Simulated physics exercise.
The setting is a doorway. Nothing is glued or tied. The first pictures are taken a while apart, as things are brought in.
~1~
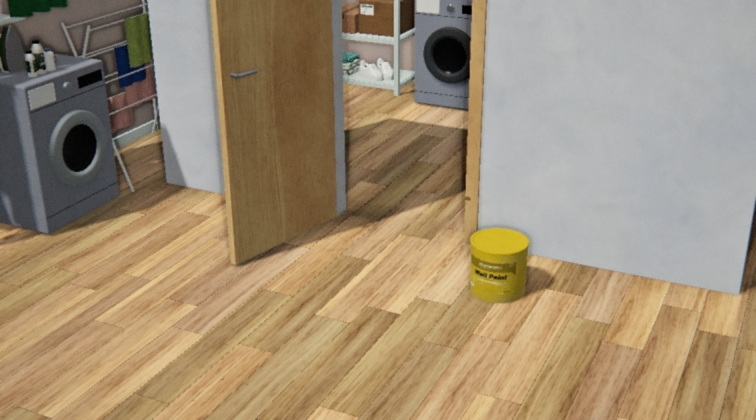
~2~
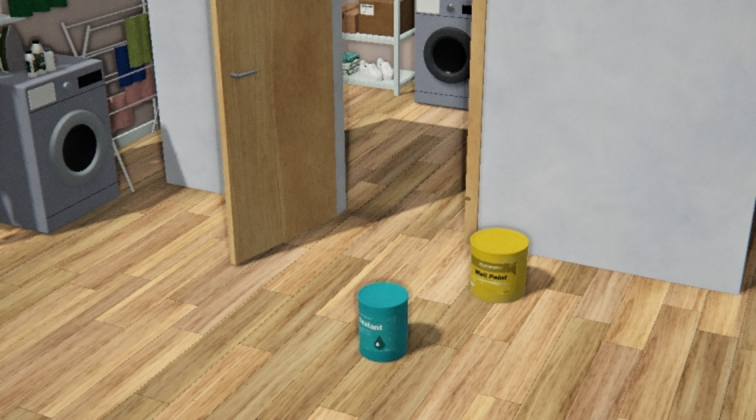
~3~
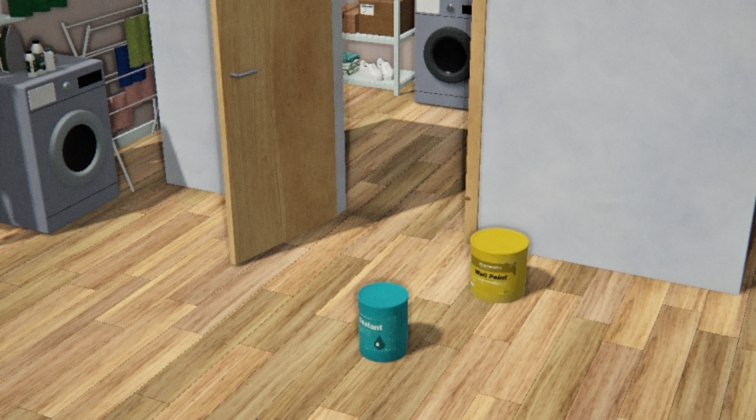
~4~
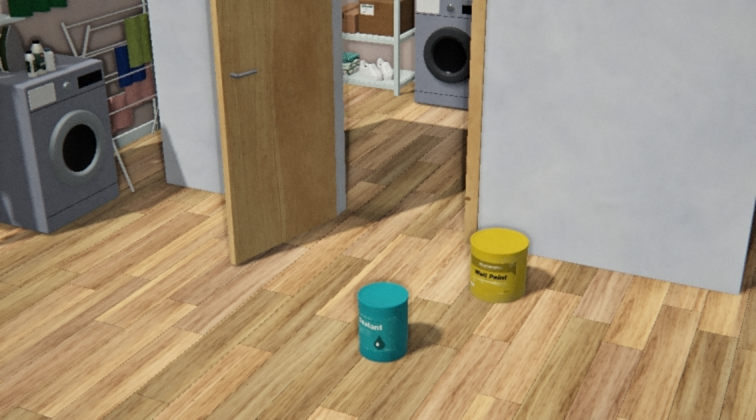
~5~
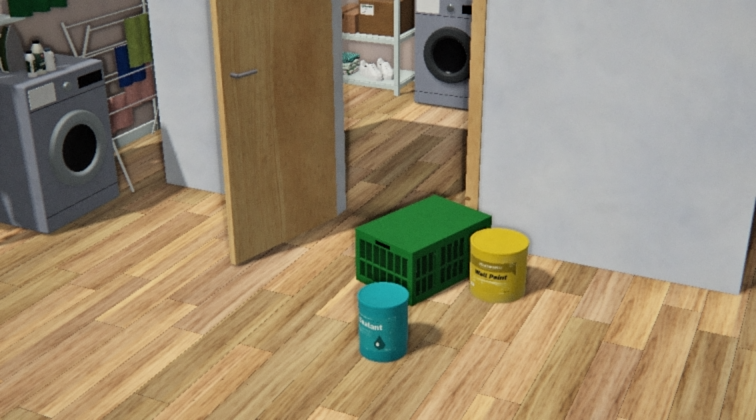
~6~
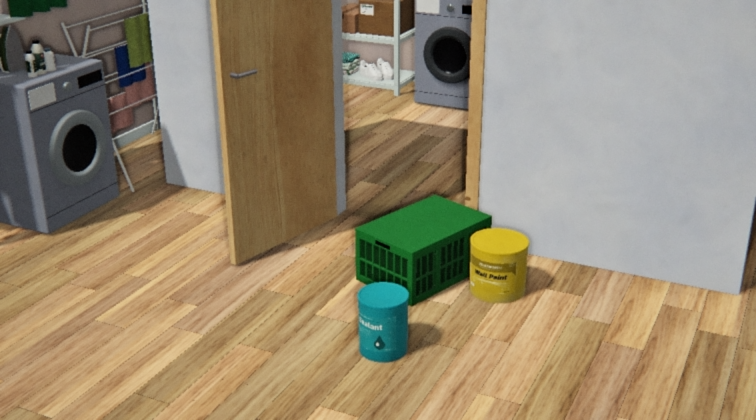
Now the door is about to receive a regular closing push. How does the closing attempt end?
I'd say the door gets stuck partway this time.
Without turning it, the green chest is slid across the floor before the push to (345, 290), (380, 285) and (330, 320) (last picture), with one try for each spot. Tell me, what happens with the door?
Held up partway; Held up partway; Swings all the way.
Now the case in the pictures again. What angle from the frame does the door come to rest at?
Close to 55 degrees, I'd say.
Then, 0.40 s after the last picture, door 96° open.
Then, 0.70 s after the last picture, door 83° open.
Then, 0.90 s after the last picture, door 72° open.
Then, 1.20 s after the last picture, door 56° open.
At rest, door 55° open; all 3 in place. Seen from the same camera at the end, green chest near (425, 248).
